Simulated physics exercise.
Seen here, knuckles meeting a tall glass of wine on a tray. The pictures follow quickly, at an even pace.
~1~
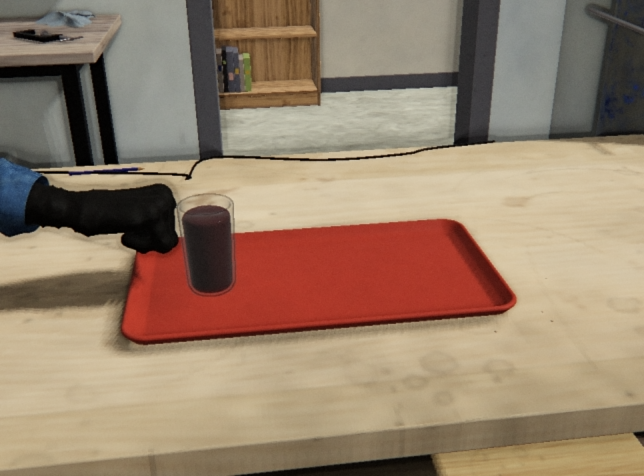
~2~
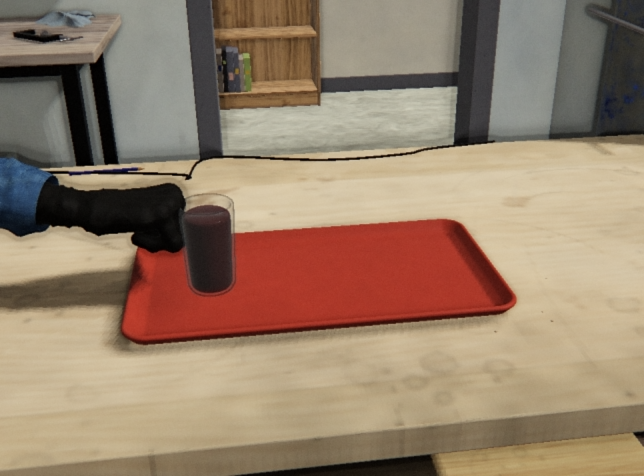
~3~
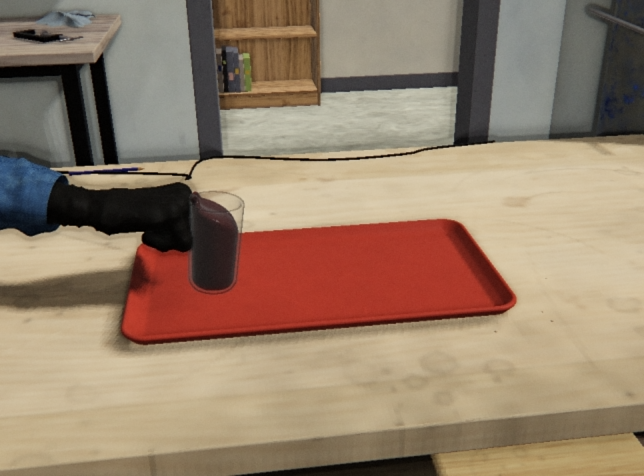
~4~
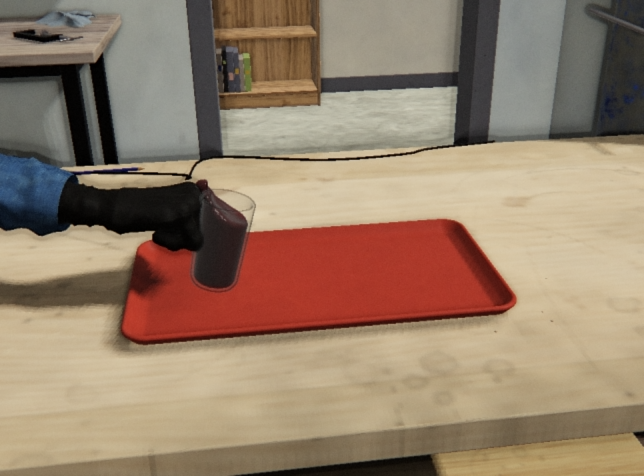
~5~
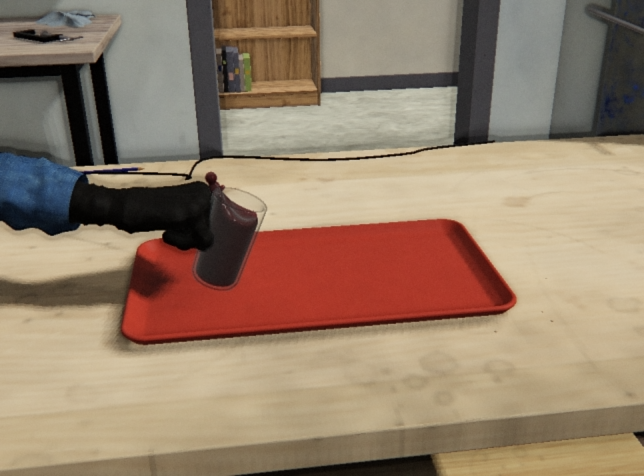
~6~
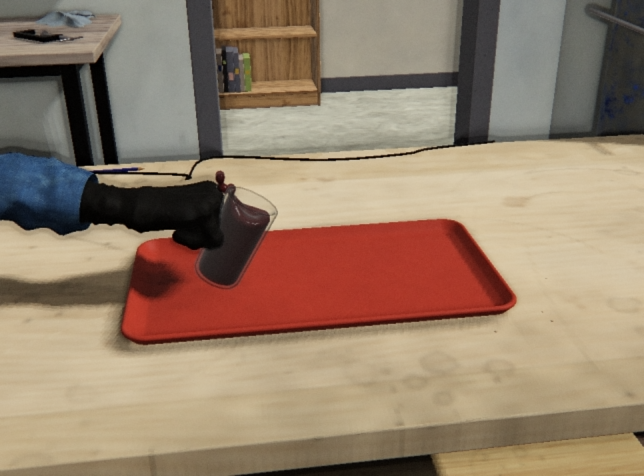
A black-gloved hand in a blue sleeve reaches in from the left over a pale wooden table, seen from slightly above by a still camera. Beside its knuckles, a clear glass of dark purplish-red drink stands on the left part of a red tray, with wooden shelves behind. The hand pushes rightward against the glass, which tilts steadily to the right as the drink sloshes and a little splashes over its left rim.
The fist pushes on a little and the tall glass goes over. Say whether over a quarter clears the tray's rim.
In the end over a quarter gets off the tray.
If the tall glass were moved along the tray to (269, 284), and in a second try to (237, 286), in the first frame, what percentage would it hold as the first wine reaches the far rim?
Near 55 % and 45 %.
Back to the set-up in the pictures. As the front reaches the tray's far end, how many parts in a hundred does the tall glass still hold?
It comes to 40 per cent or so.
A moment on, the tall glass lies on its side and 88 per cent is in the glass, 0 on the tray and 12 above or beyond its rim.
Next, the tall glass lies on its side and 48 per cent is in the glass, 46 on the tray and 6 above or beyond its rim.
Then the tall glass lies on its side and 26 per cent is in the glass, 58 on the tray and 16 above or beyond its rim.
Later the tall glass lies on its side and 14 per cent is in the glass, 44 on the tray and 42 above or beyond its rim.
At rest 59 per cent is held by tray and glass, 41 is off the tray.
